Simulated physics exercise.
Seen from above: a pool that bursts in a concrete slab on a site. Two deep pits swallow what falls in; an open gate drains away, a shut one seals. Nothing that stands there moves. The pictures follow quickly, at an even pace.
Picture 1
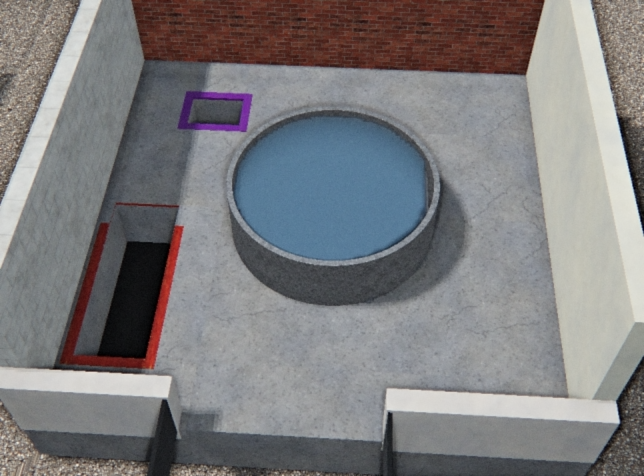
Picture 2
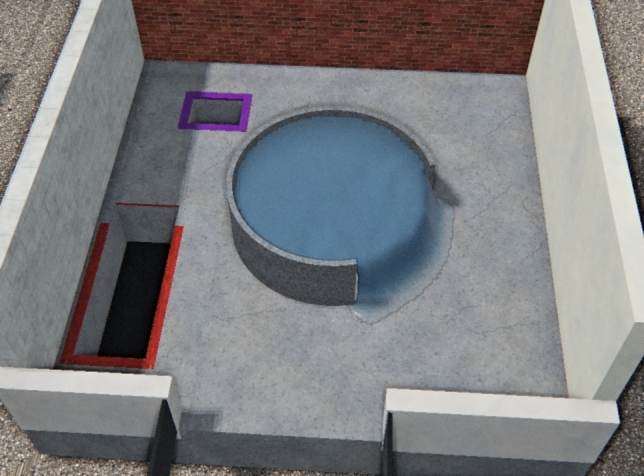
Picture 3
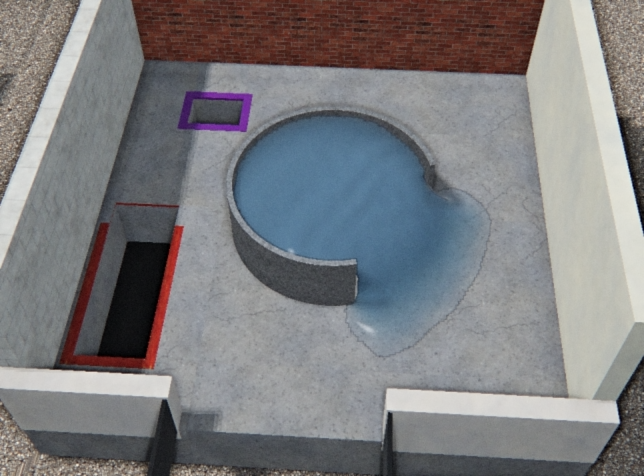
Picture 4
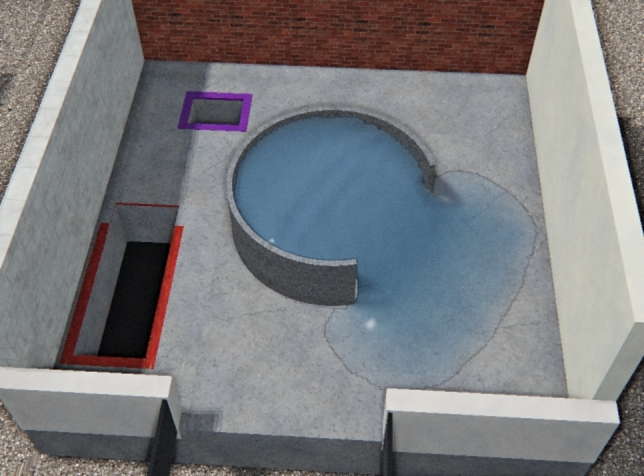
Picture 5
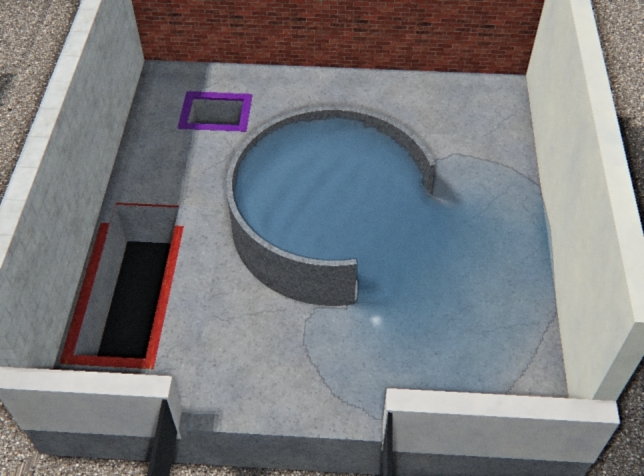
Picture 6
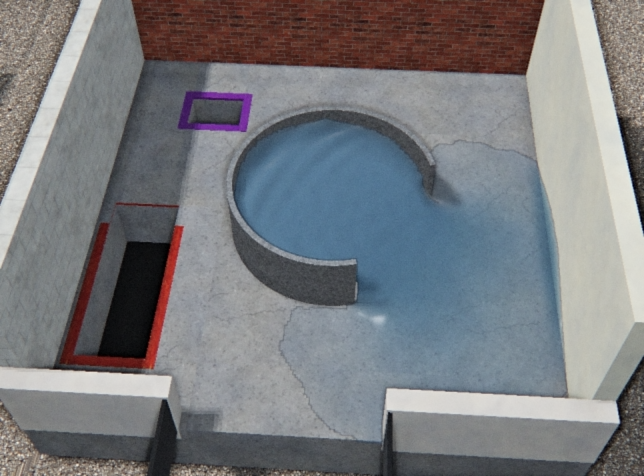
On a walled concrete slab, a round pool bursts and water spreads across the right side.
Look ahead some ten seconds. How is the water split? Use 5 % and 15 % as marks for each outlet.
One by one: The gate takes over 15 %; the purple pit takes from 5 to 15 %; the red pit takes over 15 %.
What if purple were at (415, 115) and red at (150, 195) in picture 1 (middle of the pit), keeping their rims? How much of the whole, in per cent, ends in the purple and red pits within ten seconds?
In per cent: Purple 14, red 20.
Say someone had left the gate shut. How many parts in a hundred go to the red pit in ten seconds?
In per cent: Red 40.
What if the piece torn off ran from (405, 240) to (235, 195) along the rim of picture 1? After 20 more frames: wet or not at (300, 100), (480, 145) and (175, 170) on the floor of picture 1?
One after the other: Free of water, flooded, not flooded.
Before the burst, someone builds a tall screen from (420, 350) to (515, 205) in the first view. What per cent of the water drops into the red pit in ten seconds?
Per cent: Red 10.
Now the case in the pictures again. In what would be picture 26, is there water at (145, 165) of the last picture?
Answer: No water.
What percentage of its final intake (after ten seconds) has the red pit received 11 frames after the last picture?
I make it 0 per cent.
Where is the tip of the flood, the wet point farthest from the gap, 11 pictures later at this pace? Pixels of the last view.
At about (525, 82).
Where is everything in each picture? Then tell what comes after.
Still water in the round pool at (333, 184), in the first picture.
The front is at (441, 204), out from the gap at (417, 251), in the second picture.
Water pours out at (416, 254) and has run to (463, 198), in the third picture.
The front is at (494, 189), out from the gap at (416, 256), in the fourth picture.
The front is at (540, 195), out from the gap at (416, 257), in the fifth picture.
The front is at a hidden place, out from the gap at (416, 256), in the sixth picture.
A moment on, water covers 30 % of the floor; the gate 1 %, the purple pit 0 %, the red pit 0 %.
Next, water covers 40 % of the floor; the gate 1 %, the purple pit 0 %, the red pit 0 %.
Then, water covers 70 % of the floor; the gate 4 %, the purple pit 0 %, the red pit 2 %.
Later, water covers 95 % of the floor; the gate 11 %, the purple pit 2 %, the red pit 13 %.
In the end, water covers 100 % of the floor; the gate 17 %, the purple pit 7 %, the red pit 26 %.
